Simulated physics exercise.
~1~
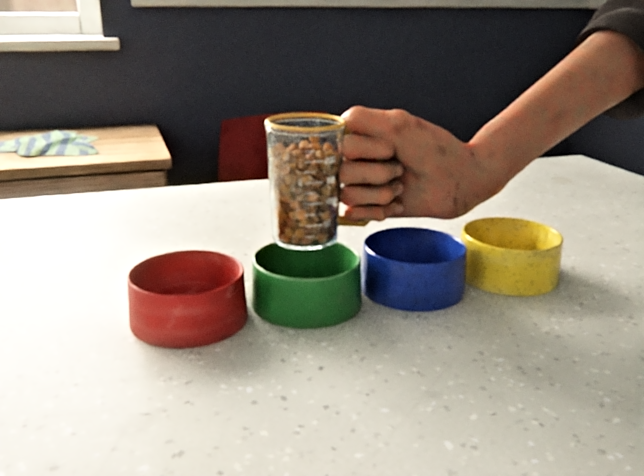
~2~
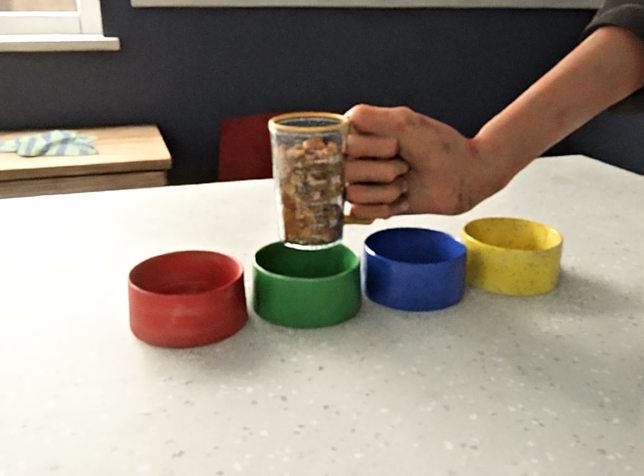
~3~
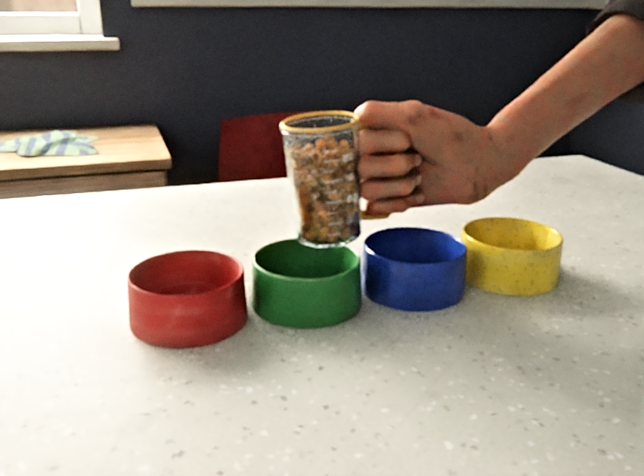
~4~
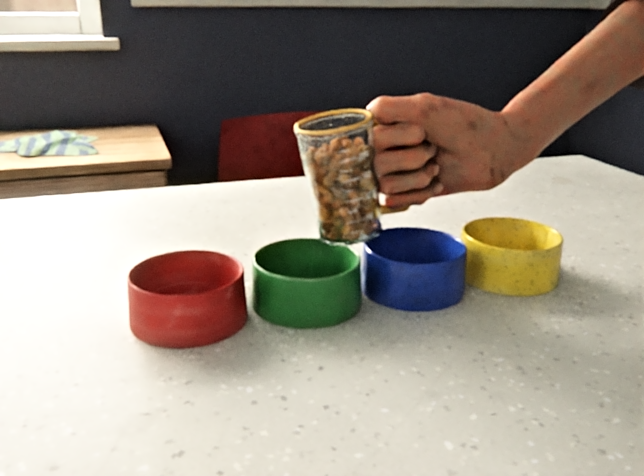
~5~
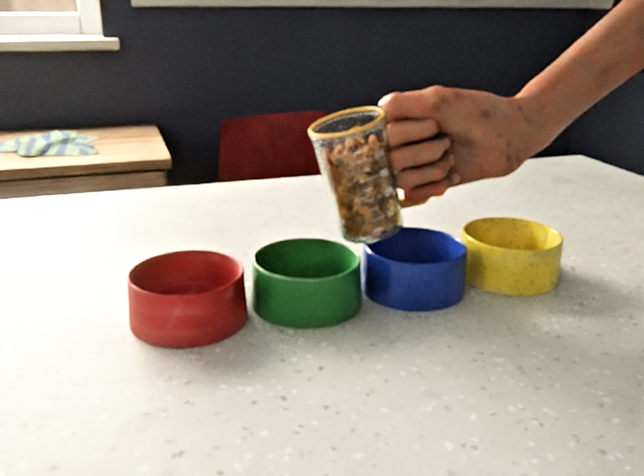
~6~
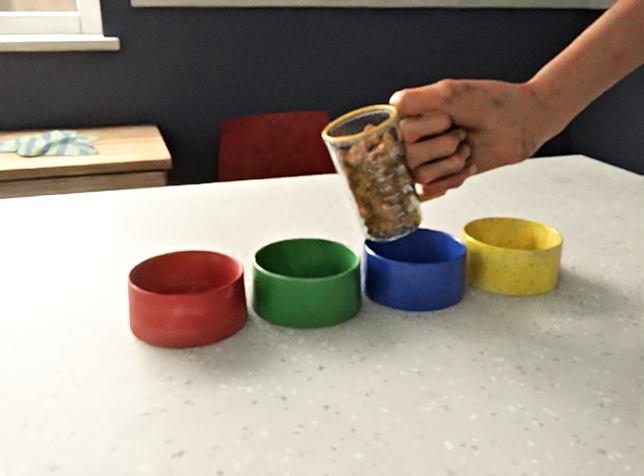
A hand moves a filled clear cup right above four coloured dishes, gradually tilting it left.
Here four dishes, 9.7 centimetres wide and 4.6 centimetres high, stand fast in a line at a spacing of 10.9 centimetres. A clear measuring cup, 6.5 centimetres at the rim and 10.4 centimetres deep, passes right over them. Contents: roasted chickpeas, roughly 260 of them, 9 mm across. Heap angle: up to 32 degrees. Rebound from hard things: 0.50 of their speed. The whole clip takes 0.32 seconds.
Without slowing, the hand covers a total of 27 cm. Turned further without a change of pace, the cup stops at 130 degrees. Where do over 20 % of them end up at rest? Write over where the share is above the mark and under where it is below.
Red: Under; blue: Under; green: Under; yellow: Over; counter: Under.
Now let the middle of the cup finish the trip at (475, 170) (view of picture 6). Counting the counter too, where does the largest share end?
The biggest share ends at blue.
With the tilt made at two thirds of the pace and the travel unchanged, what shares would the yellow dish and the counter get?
The yellow dish would get 100 and the counter 0.
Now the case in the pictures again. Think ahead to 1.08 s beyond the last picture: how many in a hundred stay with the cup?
Roughly 100 in a hundred.
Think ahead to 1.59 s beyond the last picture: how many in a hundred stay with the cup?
Somewhere near 0 per cent.
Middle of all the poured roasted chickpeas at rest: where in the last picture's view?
Roughly pixel (505, 253).
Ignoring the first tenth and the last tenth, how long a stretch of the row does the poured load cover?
It spans roughly 5 centimetres along the row.
Then, 0.65 s after the last picture, tilt 72 degrees; cup holds 100 %.
Then, 1.08 s after the last picture, tilt 106 degrees; cup holds 100 %.
Then, 1.59 s after the last picture, tilt 130 degrees; cup holds 0 %, yellow 100 %.
In the end, red 0 %, blue 0 %, green 0 %, yellow 100 %, counter 0 %.
